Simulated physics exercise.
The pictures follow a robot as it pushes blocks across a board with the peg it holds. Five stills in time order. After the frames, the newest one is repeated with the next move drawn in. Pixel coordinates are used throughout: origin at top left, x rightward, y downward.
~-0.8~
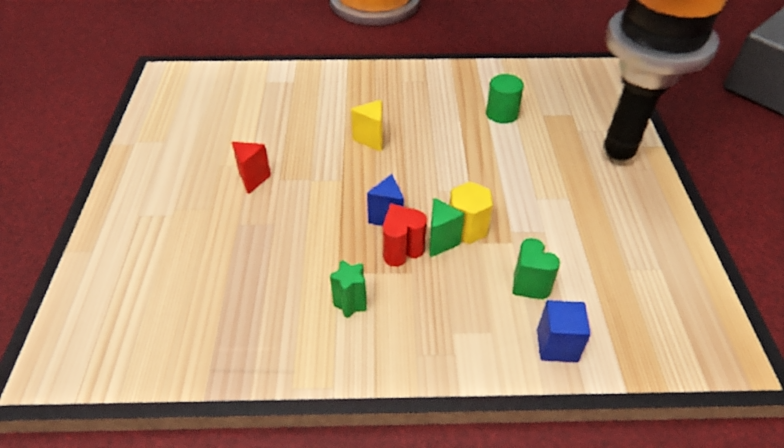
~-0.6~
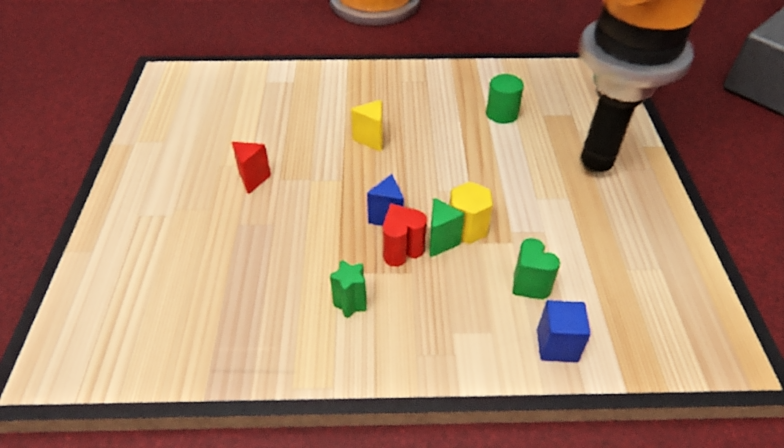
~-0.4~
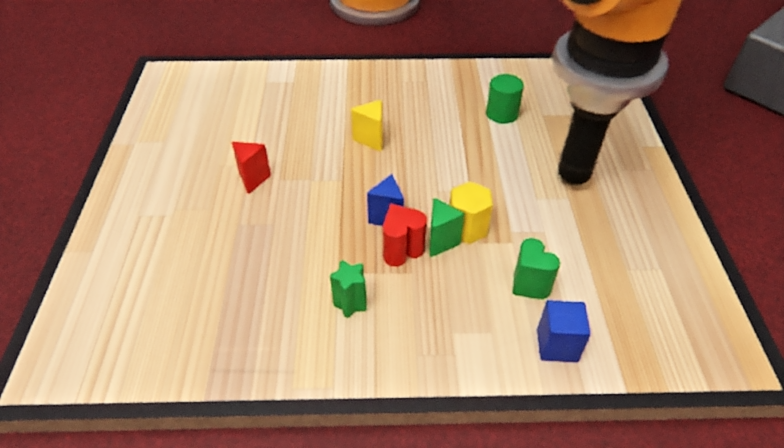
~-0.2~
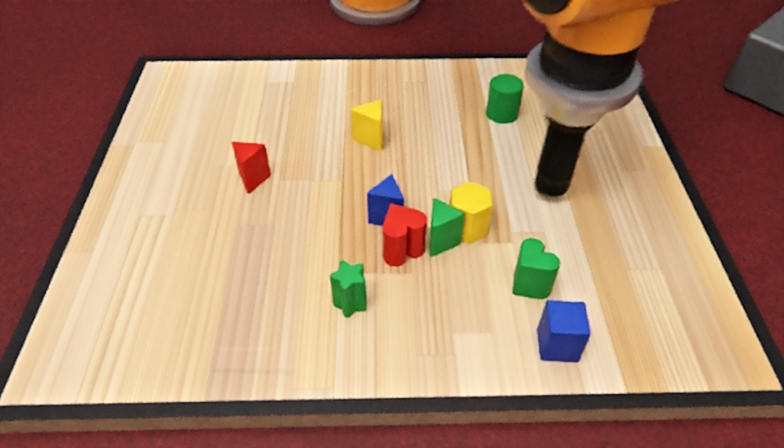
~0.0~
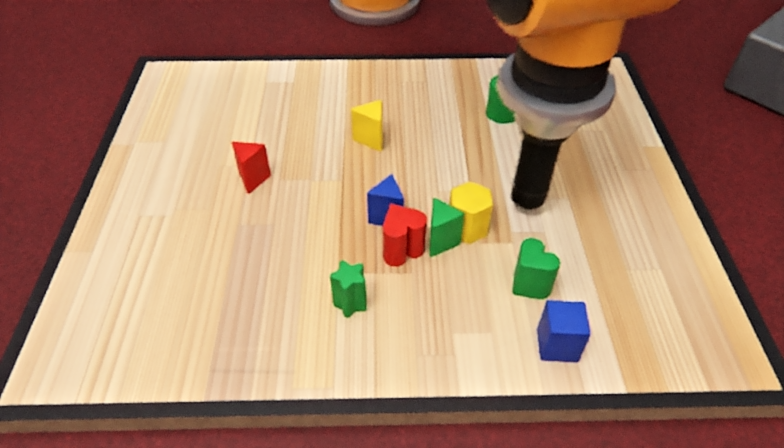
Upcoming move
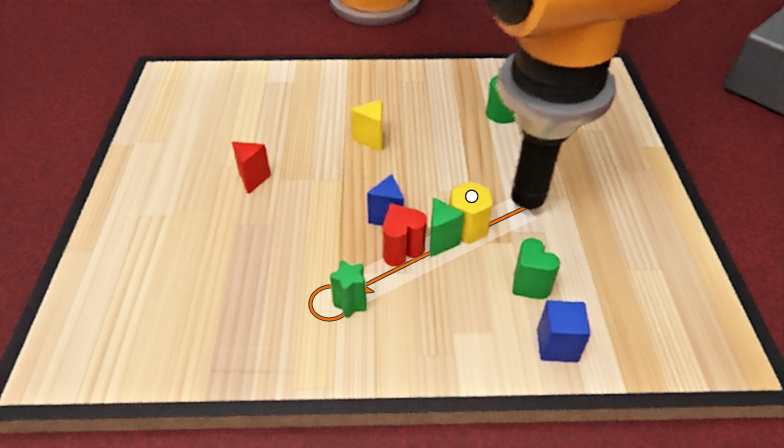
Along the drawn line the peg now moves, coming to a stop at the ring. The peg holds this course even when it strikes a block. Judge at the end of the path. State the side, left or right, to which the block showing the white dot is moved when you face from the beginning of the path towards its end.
That block drifts right.
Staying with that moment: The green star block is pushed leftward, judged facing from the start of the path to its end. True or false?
My answer: True.
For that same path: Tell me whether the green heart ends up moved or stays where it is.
The block stays on its spot.
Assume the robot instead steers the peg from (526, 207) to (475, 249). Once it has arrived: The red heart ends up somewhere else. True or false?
My answer: True.
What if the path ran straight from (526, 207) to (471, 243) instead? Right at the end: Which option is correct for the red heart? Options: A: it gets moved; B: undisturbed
A (it gets moved)
Drawn move, from (526, 207) to (330, 303); the dot is on the yellow hexagonal block.
The first path, step by step. One third of the way, peg at (466, 227); red heart at (383, 229), turned 60° clockwise; green triangular block at (417, 240), turned 15° anticlockwise; yellow hexagonal block at (433, 217).
Two thirds of the way, peg at (401, 258); green star block at (341, 279), turned 35° anticlockwise; red heart at (318, 251), turned 75° clockwise; green triangular block at (389, 269), turned 55° anticlockwise; yellow hexagonal block at (359, 247).
At the end, peg at (329, 294); green star block at (319, 302), turned 145° anticlockwise; red heart at (248, 253), turned 115° clockwise; green triangular block at (384, 277), turned 70° anticlockwise; yellow hexagonal block at (281, 270), turned 40° clockwise; green heart still.
